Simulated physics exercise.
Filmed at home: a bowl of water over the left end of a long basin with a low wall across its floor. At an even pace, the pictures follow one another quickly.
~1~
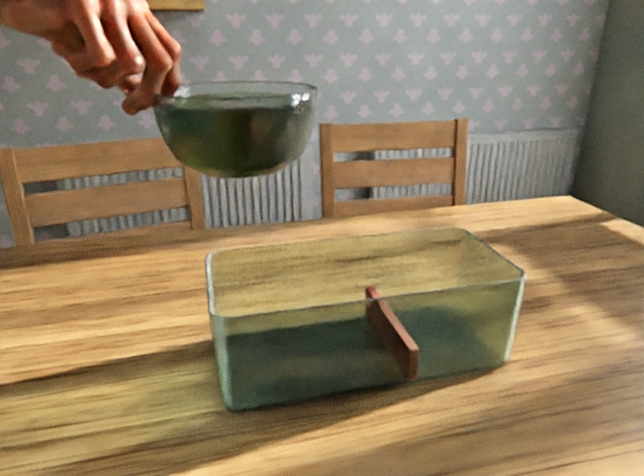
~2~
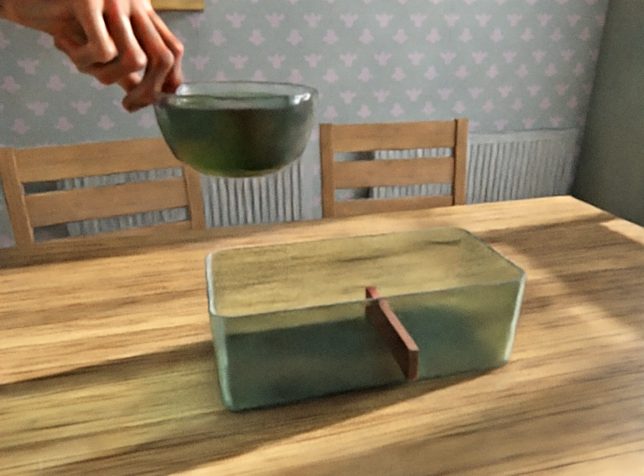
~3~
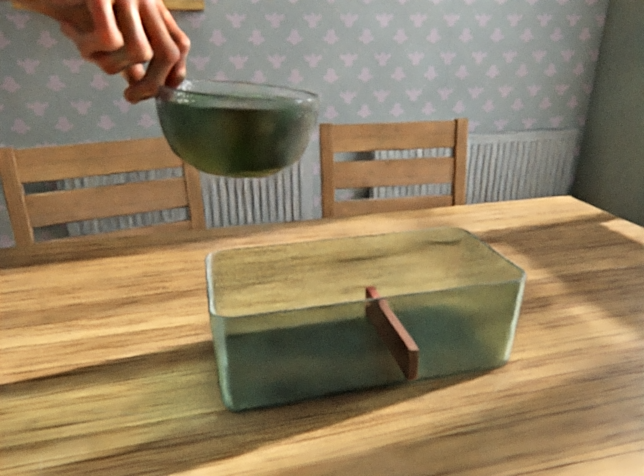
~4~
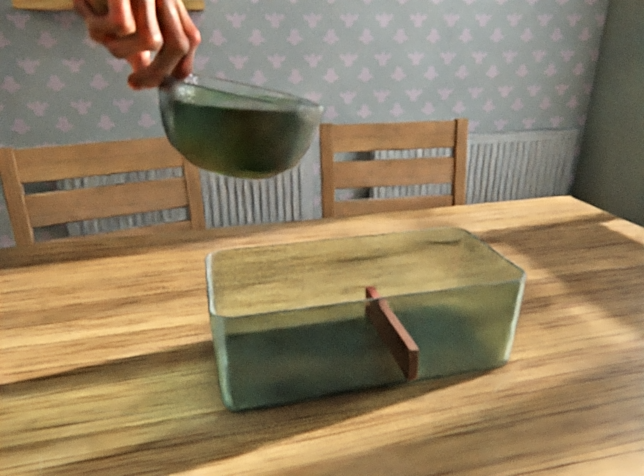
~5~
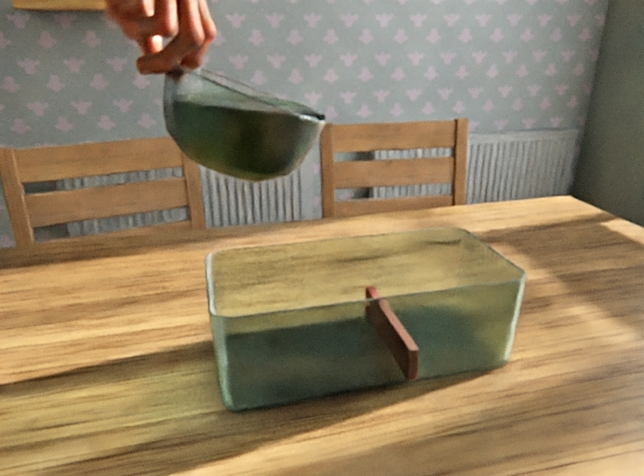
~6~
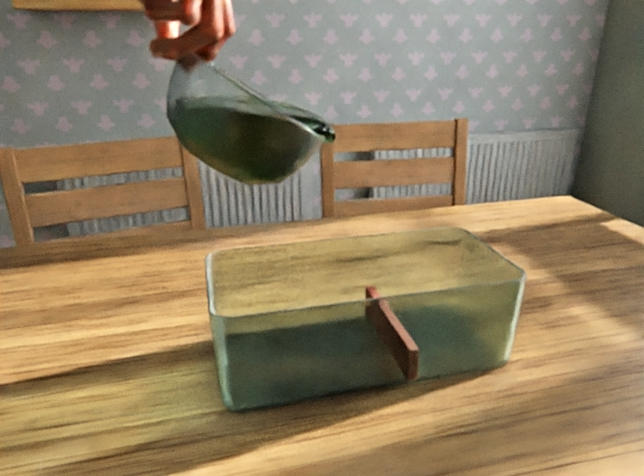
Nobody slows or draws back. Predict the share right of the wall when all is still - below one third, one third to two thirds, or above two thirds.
Most likely the right of the wall will hold too little for one third.
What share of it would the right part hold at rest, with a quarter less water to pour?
Estimate: Around 10 per cent.
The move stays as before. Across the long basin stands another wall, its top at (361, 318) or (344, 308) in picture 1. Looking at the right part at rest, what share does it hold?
Roughly 50 % and 70 %.
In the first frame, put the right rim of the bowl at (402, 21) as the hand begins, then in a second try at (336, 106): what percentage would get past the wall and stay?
Roughly 70 per cent, then roughly 30 per cent.
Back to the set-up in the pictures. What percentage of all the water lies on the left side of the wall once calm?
75 in a hundred.
A moment on, the bowl is tipped on its side and 17 per cent is still to pour, 27 is left of the wall and 6 right of it.
Next, the bowl is tipped right over and 2 per cent is still to pour, 79 is left of the wall and 14 right of it.
Then the bowl is tipped right over and 0 per cent is still to pour, 78 is left of the wall and 17 right of it.
Later the bowl is tipped right over and 0 per cent is still to pour, 77 is left of the wall and 19 right of it.
In the end 77 per cent lies left of the wall, 19 right of it and 4 outside.
